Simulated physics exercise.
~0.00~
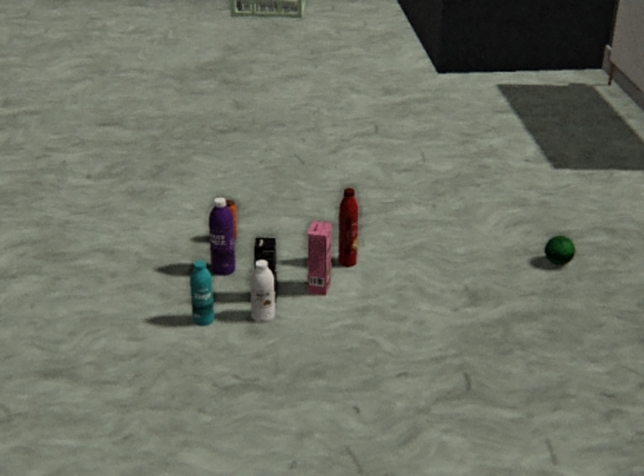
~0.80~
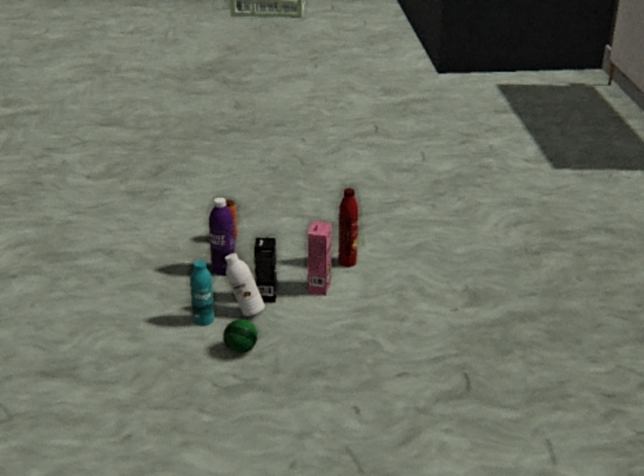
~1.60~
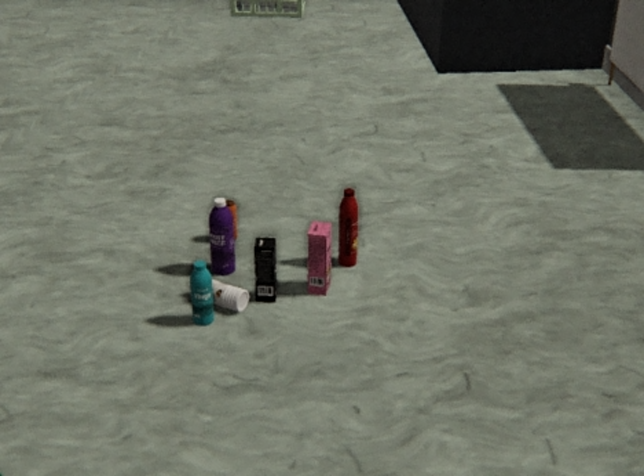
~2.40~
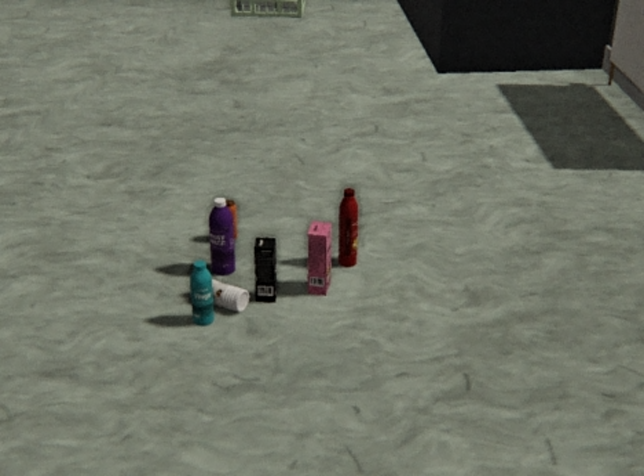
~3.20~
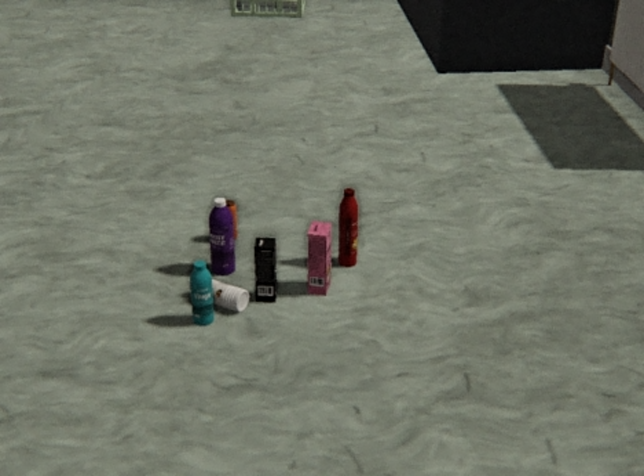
Green ball rolling left across a pale floor, a white bottle toppling onto its side while the surrounding bottles and cartons stay standing.
